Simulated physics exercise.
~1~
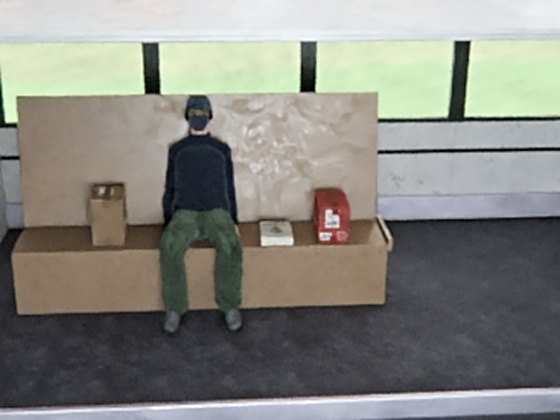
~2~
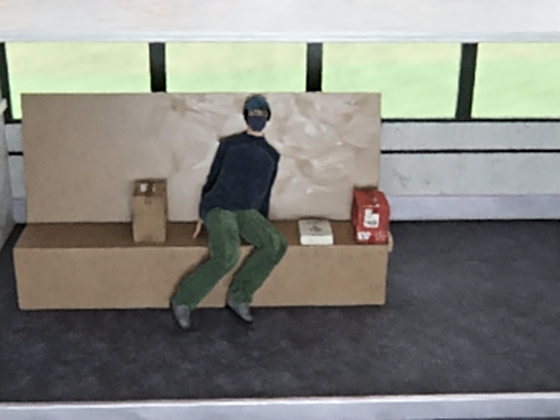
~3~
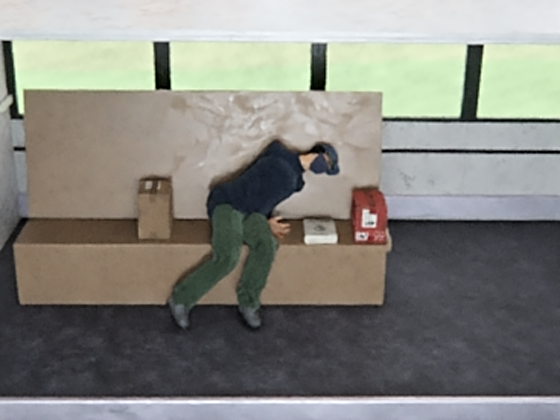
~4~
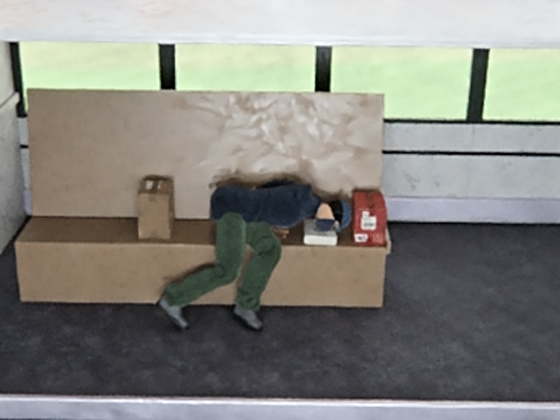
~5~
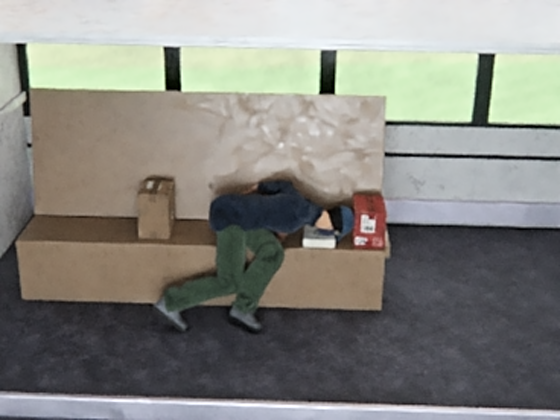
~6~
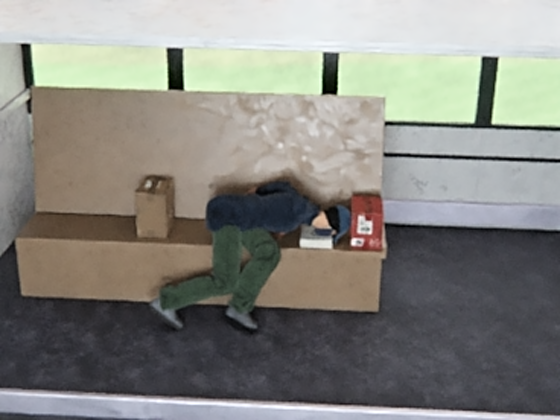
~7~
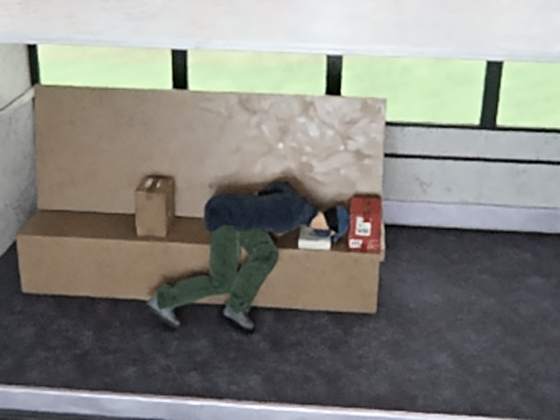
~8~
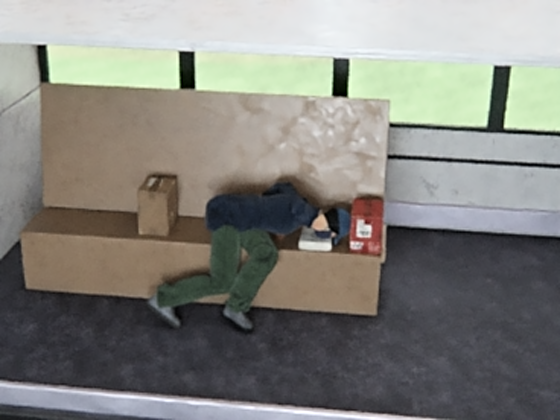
The video shows a masked person in dark clothes sitting on a brown bench among a brown pack, a white folder and a red holdall; all slide right, then the person topples sideways to the right and ends slumped with head by the folder and upright holdall, everything still on the bench.
